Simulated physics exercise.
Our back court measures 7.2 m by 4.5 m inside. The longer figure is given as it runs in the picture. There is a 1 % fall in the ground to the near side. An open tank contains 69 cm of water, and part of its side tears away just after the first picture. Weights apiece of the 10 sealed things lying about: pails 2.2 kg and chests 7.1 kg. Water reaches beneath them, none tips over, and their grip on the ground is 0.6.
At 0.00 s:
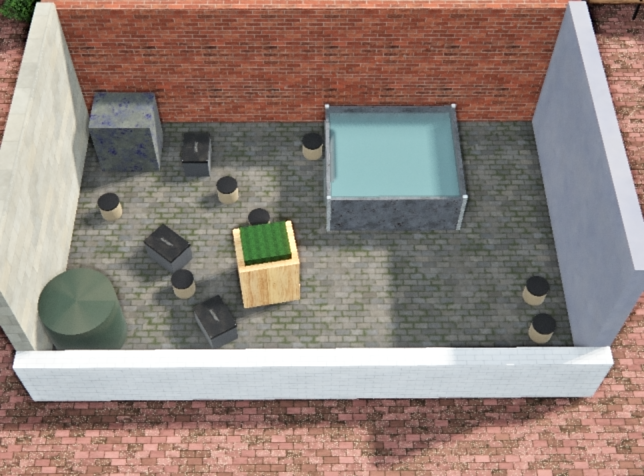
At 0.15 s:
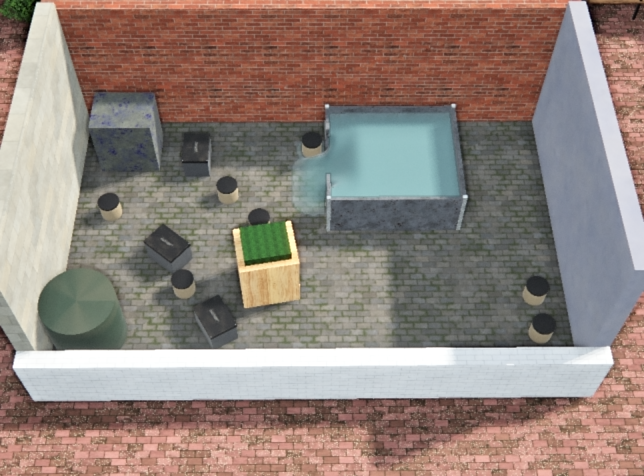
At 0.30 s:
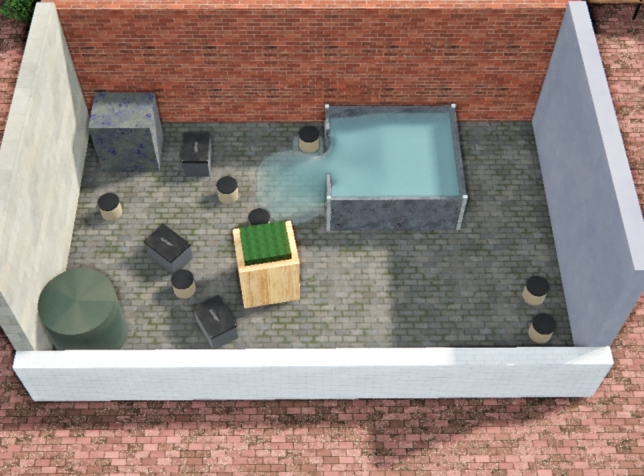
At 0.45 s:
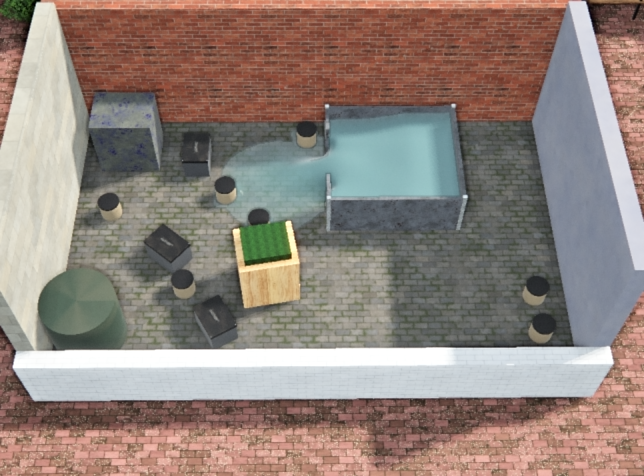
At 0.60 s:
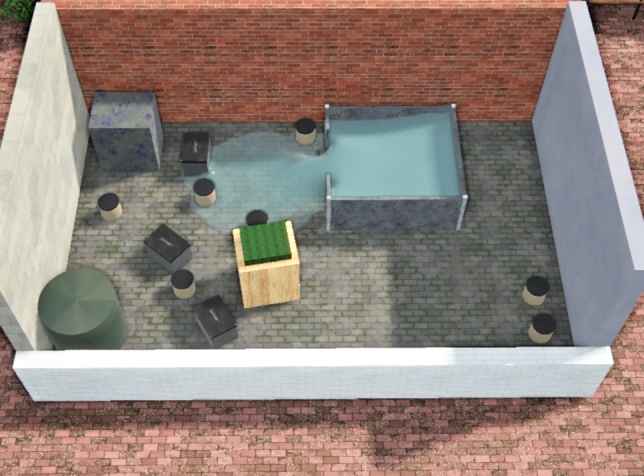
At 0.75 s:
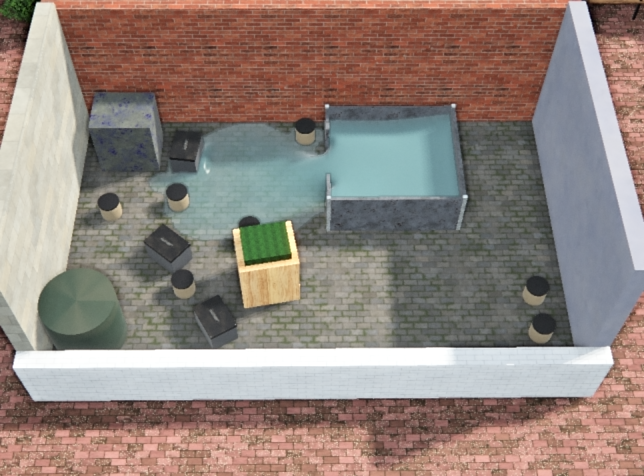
In a walled, paved yard seen from above, an open tank brimming with water breaks on its left side and water starts pouring out. The thin pool spreads leftward over the paving, nudging a nearby pail toward the brick wall, then pushing another pail leftward and shifting a dark chest slightly.
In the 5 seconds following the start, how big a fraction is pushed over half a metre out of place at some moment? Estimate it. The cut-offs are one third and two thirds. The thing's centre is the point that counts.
A high fraction is pushed that far, two thirds or more of them.
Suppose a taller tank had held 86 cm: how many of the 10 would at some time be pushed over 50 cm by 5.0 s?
Under that setup the answer is 7.
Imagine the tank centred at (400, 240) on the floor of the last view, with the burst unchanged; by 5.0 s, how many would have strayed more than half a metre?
That would give 7.
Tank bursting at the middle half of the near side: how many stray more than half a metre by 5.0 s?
Count: 5.
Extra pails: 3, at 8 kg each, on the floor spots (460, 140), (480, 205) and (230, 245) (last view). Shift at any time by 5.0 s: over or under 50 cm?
Respectively: Doesn't reach it; doesn't reach it; tops it.
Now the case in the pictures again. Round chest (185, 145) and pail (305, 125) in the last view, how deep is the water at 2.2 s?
Roughly 16 and 1 cm.
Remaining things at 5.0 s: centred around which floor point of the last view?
That lands at roughly (313, 309).
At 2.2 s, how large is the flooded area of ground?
The covered patch comes to about 15 m2.
After 1.1 s 2 of 10 are over 50 cm from their spots; 1 afloat.
After 2.2 s 5 of 10 are over 50 cm from their spots; 4 afloat.
After 3.5 s 6 of 10 are over 50 cm from their spots; 5 afloat.
After 5.0 s 7 of 10 are over 50 cm from their spots, and 7 have been at some point; 6 afloat.
